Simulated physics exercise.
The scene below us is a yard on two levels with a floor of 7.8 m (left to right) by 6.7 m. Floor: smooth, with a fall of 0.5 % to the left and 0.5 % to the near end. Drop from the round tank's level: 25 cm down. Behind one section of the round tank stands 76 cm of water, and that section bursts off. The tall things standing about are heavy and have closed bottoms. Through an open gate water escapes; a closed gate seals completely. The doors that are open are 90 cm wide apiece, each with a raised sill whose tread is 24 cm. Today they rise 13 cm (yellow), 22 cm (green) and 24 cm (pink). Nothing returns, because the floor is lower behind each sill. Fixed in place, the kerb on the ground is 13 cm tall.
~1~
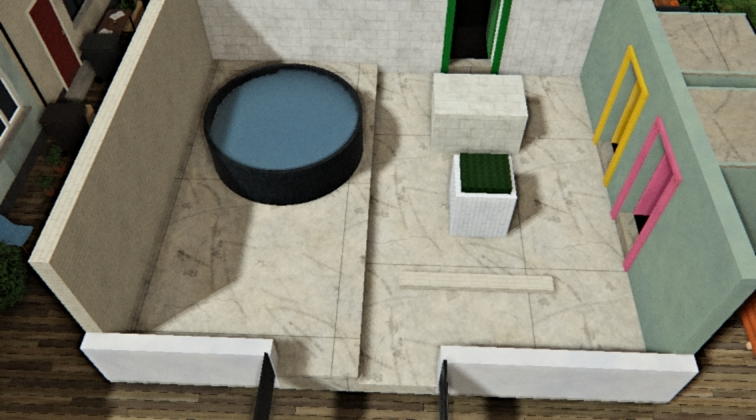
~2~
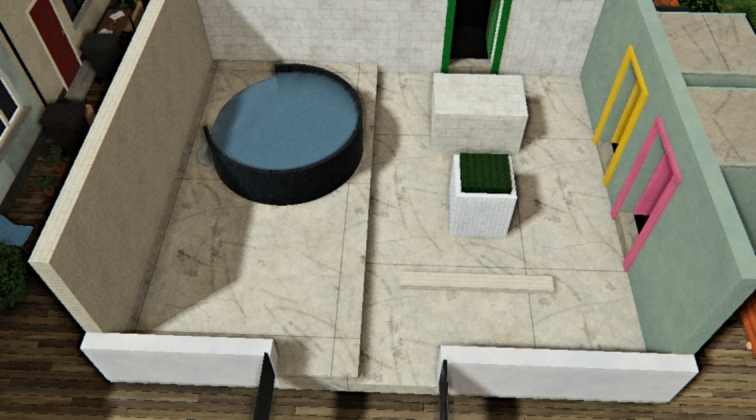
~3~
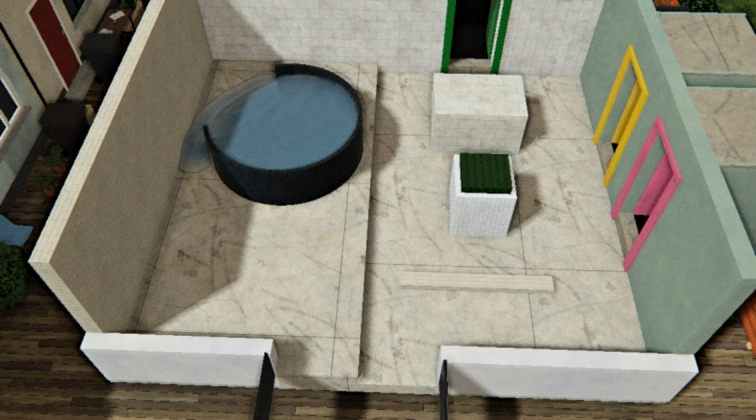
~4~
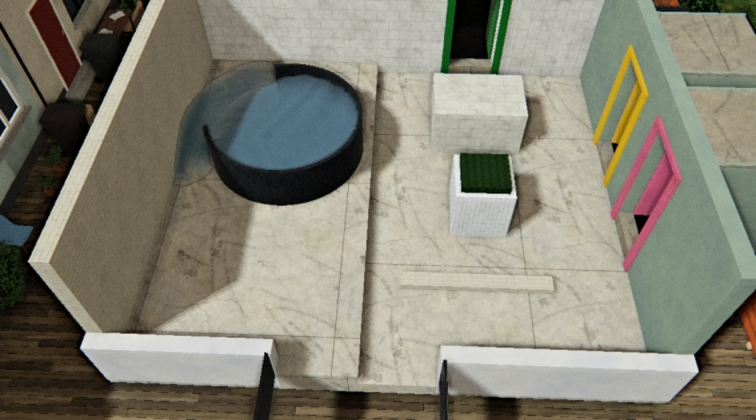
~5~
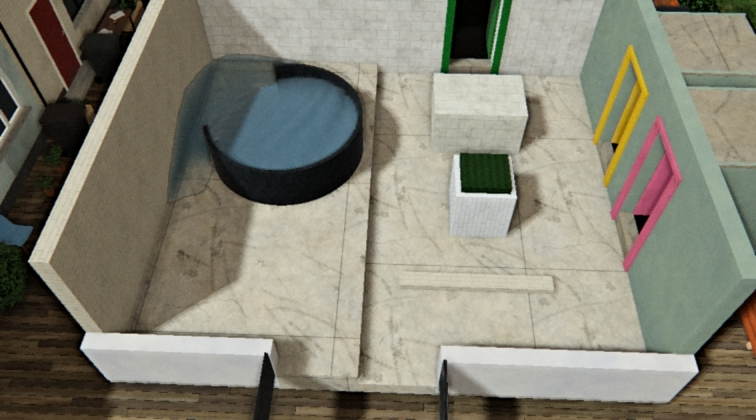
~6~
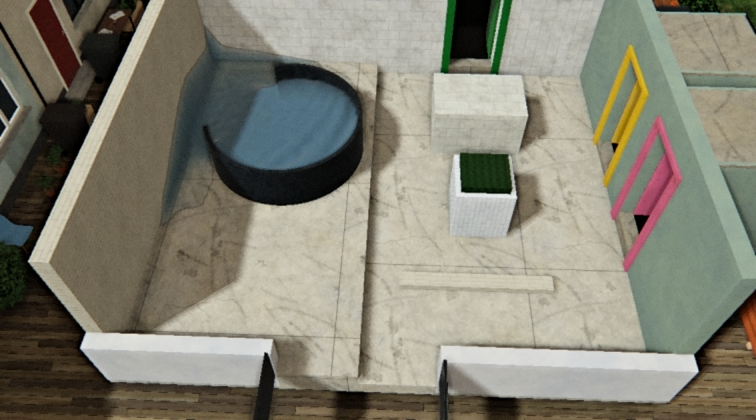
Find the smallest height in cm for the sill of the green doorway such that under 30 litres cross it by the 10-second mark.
Around 8.5 cm is just enough.
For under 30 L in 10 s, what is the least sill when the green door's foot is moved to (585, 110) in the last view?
Around 30 cm would do it.
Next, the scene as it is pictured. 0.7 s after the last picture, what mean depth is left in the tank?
Around 45 cm deep on average.
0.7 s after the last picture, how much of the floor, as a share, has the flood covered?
Close to 20 per cent of it is wet.
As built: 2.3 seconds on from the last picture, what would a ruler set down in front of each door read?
In cm: Yellow 0, green 7, pink 0.
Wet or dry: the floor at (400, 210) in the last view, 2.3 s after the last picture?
It is not reached.
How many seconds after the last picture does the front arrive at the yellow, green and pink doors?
Yellow: 3.0 s; green: 1.8 s; pink: 3.8 s.
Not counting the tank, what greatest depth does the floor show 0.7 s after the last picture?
Around 77 centimetres.
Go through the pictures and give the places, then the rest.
The first frame shows still water, 76 cm deep, in the round tank at (284, 117); the green door at (475, 35) is dry.
In the second frame, the front is at a hidden place, 0.3 m from the gap at (232, 111); 0.5 m2 of floor is wet, 76 cm left at the back.
In the third frame, the gap is at (233, 113), the front 0.8 m out at a hidden place; the back of the round tank holds 76 cm.
In the fourth frame, the gap is at (233, 114), the front 1.3 m out at (240, 68); the back of the round tank holds 76 cm.
In the fifth frame, the front is at (216, 60), 1.8 m from the gap at (233, 115); 3.9 m2 of floor is wet, 74 cm left at the back.
In the sixth frame, water pours out at (233, 115) and has run 1.8 m, to (214, 60); about 15 cm deep outside, 67 cm at the back; 3.3 m in a straight line remain to the green door at (475, 35).
Then, 0.7 s after the last picture water covers 20 % of the floor, deepest (77 cm) near (212, 66); it has not reached the green door.
Then, 2.3 s after the last picture water covers 45 % of the floor, deepest (38 cm) near (210, 71); 7 cm at the green door, 0 litres in over its 22 cm sill.
Then, 9.3 s after the last picture water covers 95 % of the floor, deepest (14 cm) near (476, 372); 12 cm at the green door, 0 litres in over its 22 cm sill.
At the green door as built, the water peaked near 15 cm, 7.1 s after the last picture.
Run again over the same 10 s with other heights there, 44 litres in over 7.5 cm, 18 litres over 10 cm. The limit of 30 litres is kept from about 8.5 cm up.
